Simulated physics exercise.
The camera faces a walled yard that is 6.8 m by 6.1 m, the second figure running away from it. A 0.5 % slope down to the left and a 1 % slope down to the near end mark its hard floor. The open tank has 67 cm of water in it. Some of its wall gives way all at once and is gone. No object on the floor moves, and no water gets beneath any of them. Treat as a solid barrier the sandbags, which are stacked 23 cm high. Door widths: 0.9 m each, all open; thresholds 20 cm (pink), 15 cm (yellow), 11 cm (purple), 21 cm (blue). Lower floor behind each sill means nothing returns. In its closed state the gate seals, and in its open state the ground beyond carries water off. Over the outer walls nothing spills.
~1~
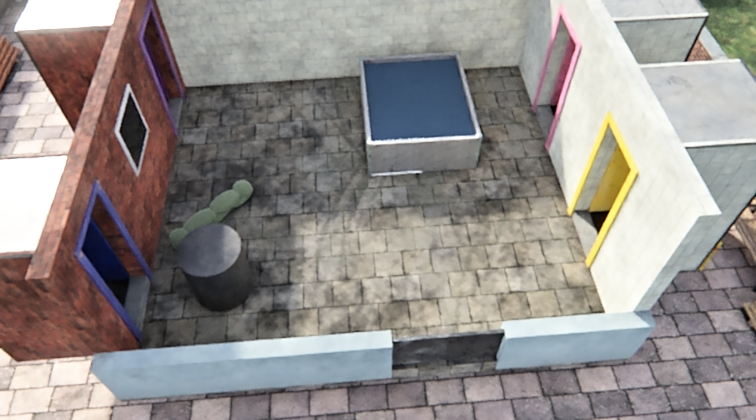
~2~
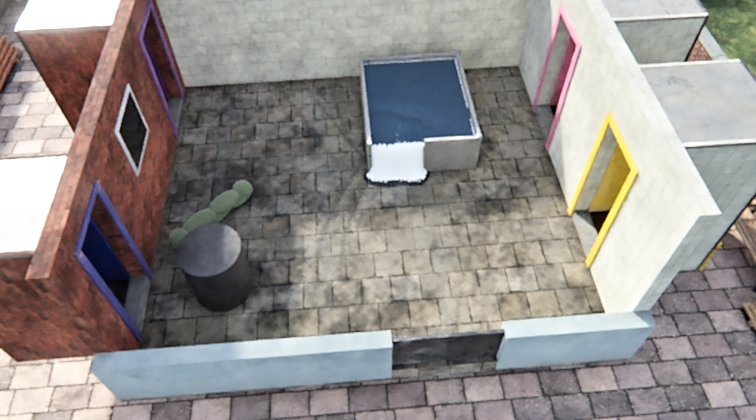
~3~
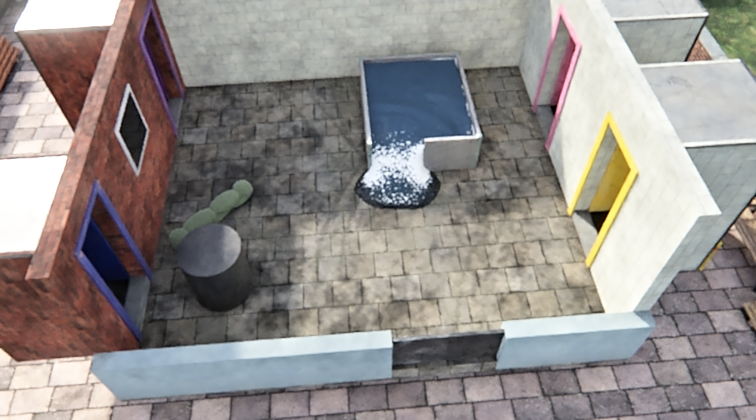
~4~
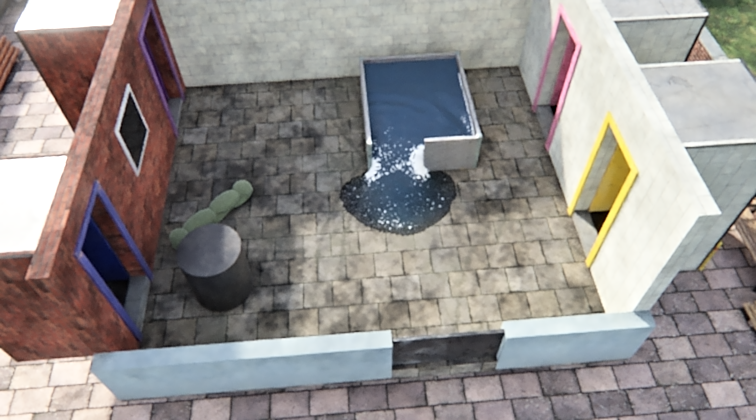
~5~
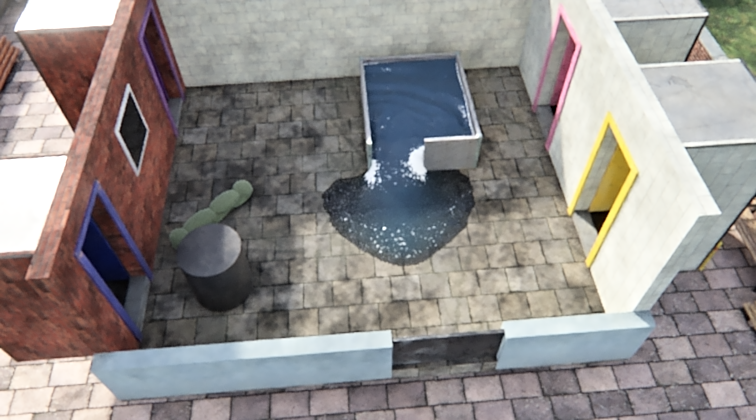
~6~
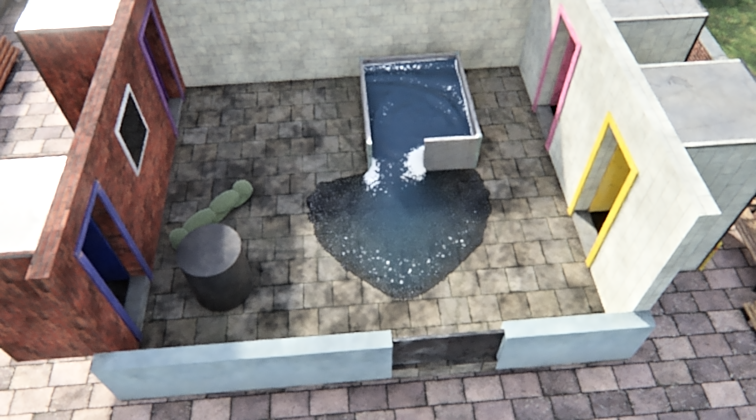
Water sits still in an open tank at the back of a walled, paved yard, then bursts through a gap in the tank's front wall. It lands in white foam and spreads forward and sideways as a dark, speckled fan, while the grey cylinder and green sandbags stay put.
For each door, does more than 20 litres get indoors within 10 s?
My guess is the pink door lets through less than the limit; my guess is the yellow door lets through less than the limit; my guess is the purple door lets through less than the limit; my guess is the blue door lets through less than the limit.
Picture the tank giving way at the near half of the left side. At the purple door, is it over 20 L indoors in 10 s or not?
Purple: Exceeds.
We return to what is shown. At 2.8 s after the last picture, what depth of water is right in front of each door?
In centimetres - pink: 0, yellow: 8, purple: 0, blue: 16.
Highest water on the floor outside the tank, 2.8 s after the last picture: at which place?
Close to pixel (135, 375).
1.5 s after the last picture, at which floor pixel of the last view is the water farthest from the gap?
That would be close to (148, 374).
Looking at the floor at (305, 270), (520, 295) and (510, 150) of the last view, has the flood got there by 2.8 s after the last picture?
Respectively: Got hit, got hit, was missed.
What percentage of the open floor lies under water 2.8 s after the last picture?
Roughly 45 percent.
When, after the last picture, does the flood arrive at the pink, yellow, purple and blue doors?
Pink = 3.8 s, yellow = 1.6 s, purple = 4.5 s, blue = 2.0 s.
Then, 0.7 s after the last picture water covers 30 % of the floor and is deepest (36 cm) near (394, 179); pink door not reached, yellow door not reached, purple door not reached, blue door not reached.
Then, 1.5 s after the last picture water covers 40 % of the floor and is deepest (30 cm) near (391, 354); pink door not reached, yellow door not reached, purple door not reached, blue door not reached.
Then, 2.8 s after the last picture water covers 45 % of the floor and is deepest (28 cm) near (135, 375); pink door not reached, yellow door 8 cm at the sill, 0 L in, purple door not reached, blue door 16 cm at the sill, 0 L in.
Then, 5.3 s after the last picture water covers 80 % of the floor and is deepest (18 cm) near (135, 375); pink door 2 cm at the sill, 0 L in, yellow door 8 cm at the sill, 0 L in, purple door 2 cm at the sill, 0 L in, blue door 16 cm at the sill, 0 L in.
Then, 9.3 s after the last picture water covers 95 % of the floor and is deepest (14 cm) near (135, 375); pink door 5 cm at the sill, 0 L in, yellow door 5 cm at the sill, 0 L in, purple door 3 cm at the sill, 0 L in, blue door 12 cm at the sill, 0 L in.
